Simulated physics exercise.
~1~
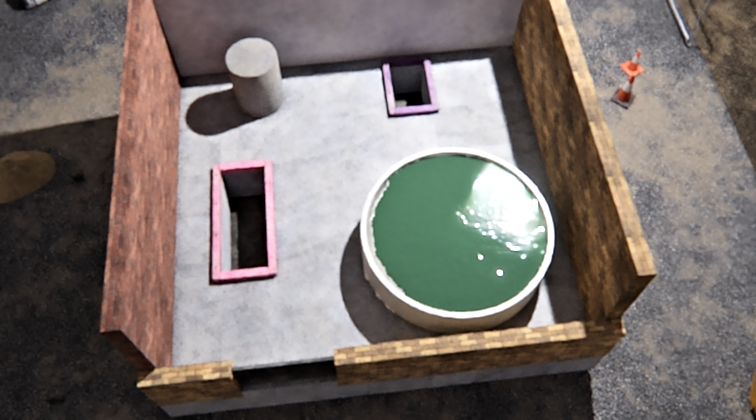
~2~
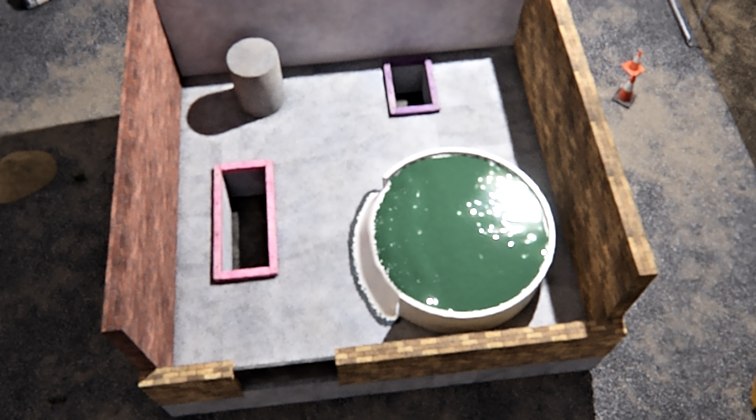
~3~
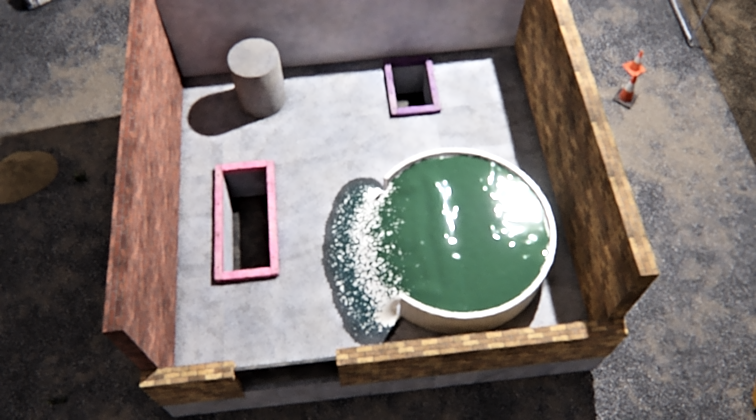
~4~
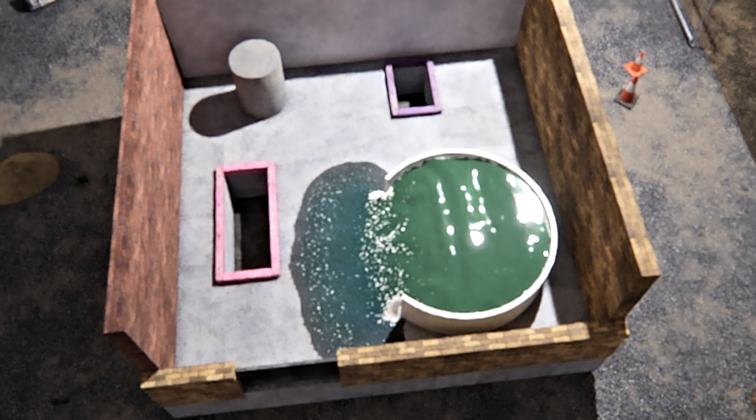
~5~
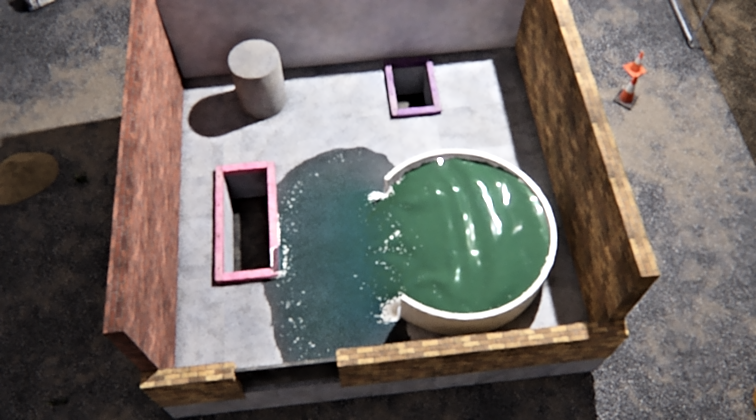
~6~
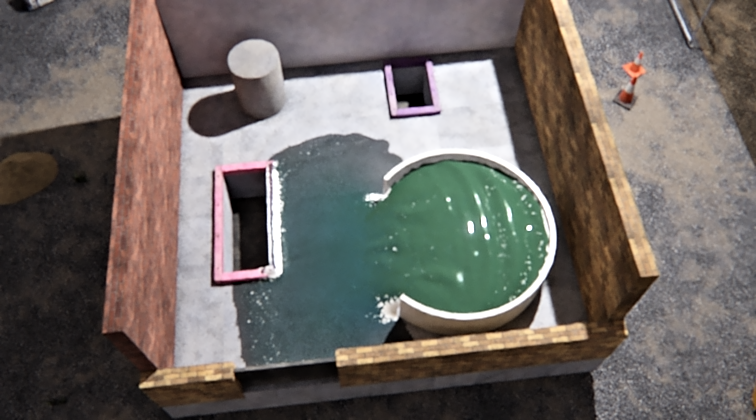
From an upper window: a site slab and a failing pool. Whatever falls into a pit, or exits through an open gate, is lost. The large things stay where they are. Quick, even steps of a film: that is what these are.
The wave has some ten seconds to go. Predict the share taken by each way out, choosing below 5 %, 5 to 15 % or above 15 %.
As I see it, the gate takes in a trifling amount - short of five per cent, the pink pit takes in a considerable amount - past fifteen per cent, the purple pit takes in a trifling amount - short of five per cent.
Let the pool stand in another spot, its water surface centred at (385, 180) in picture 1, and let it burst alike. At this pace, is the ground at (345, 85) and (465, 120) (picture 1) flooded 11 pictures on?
Looking at the two spots in order, the first is bone-dry and the second is bone-dry.
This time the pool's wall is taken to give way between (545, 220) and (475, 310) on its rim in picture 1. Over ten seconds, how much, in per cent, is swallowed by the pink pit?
Pink: 0 %.
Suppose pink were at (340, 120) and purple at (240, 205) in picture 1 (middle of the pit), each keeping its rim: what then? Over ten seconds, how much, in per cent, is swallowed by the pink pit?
Share for pink: 4 in a hundred.
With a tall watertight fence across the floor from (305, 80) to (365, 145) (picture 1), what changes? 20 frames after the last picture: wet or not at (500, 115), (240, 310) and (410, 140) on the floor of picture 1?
The first location is not reached, the second is soaked through, and the third is not reached.
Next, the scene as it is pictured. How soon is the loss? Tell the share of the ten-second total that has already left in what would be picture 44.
By then, close to 90 % of it.
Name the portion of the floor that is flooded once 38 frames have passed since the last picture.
Share estimate: About 75 per cent.
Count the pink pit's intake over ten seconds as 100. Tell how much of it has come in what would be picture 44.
Share at that point: Close to 90 in a hundred.
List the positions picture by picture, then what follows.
The first frame shows still water in the round pool at (456, 229).
In the second frame, the front is at a hidden place, out from the gap at (368, 251).
In the third frame, water pours out at (369, 252) and has run to (371, 182).
In the fourth frame, the front is at (345, 167), out from the gap at (370, 253).
In the fifth frame, the front is at (332, 154), out from the gap at (369, 254).
In the sixth frame, the front is at a hidden place, out from the gap at (369, 254).
A moment on, water covers 40 % of the floor; the gate 0 %, the pink pit 6 %, the purple pit 0 %.
Next, water covers 45 % of the floor; the gate 0 %, the pink pit 14 %, the purple pit 0 %.
Then, water covers 60 % of the floor; the gate 0 %, the pink pit 22 %, the purple pit 0 %.
Later, water covers 75 % of the floor; the gate 0 %, the pink pit 29 %, the purple pit 1 %.
In the end, water covers 90 % of the floor; the gate 0 %, the pink pit 31 %, the purple pit 2 %.
